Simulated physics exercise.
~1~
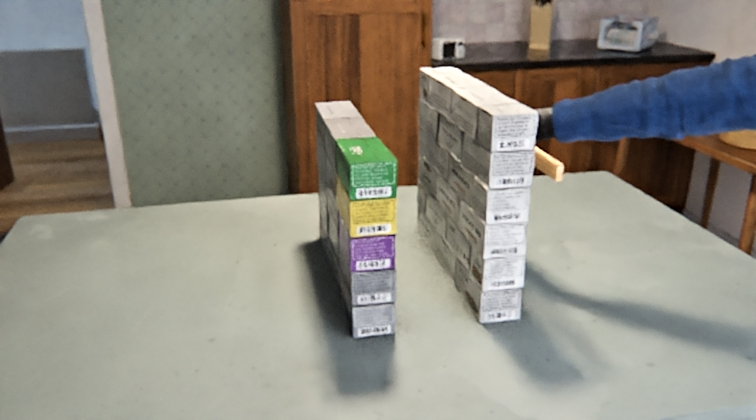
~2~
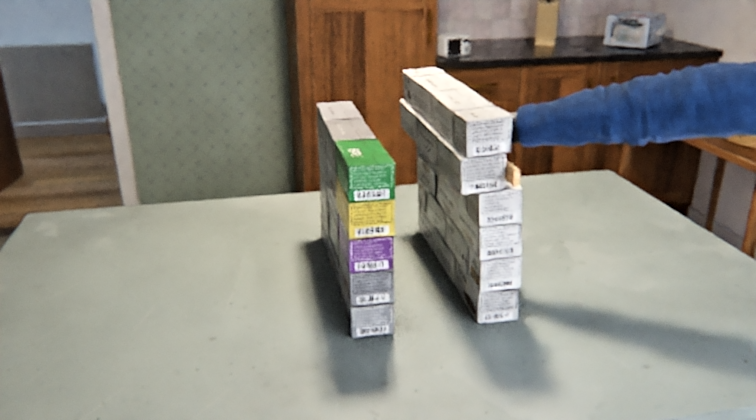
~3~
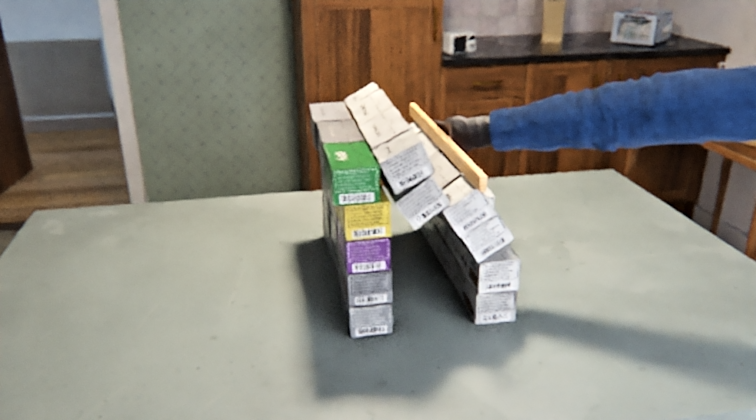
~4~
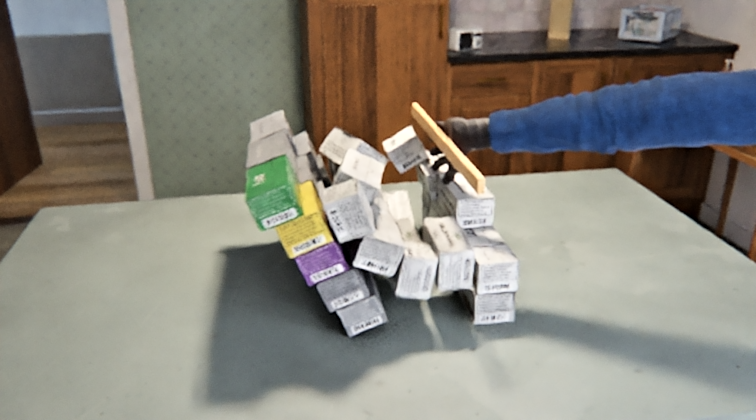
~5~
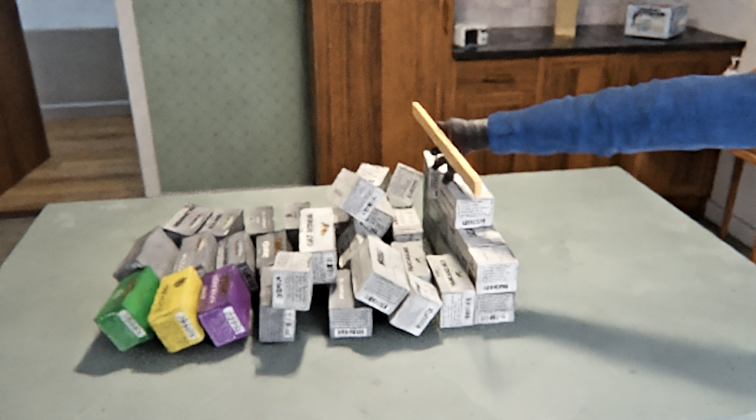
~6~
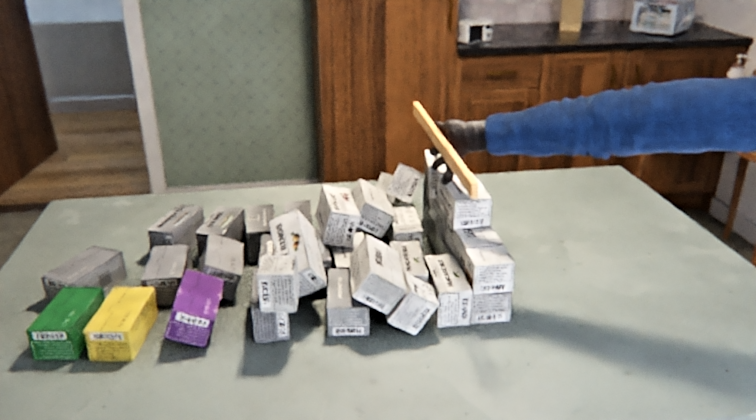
The clip shows an arm in a blue sleeve pushing a wooden batten leftward into a pale wall of packets, which topples against a second stack with green, yellow and purple packets, knocking it over too, leaving packets strewn across the table beside a few still stacked at right.
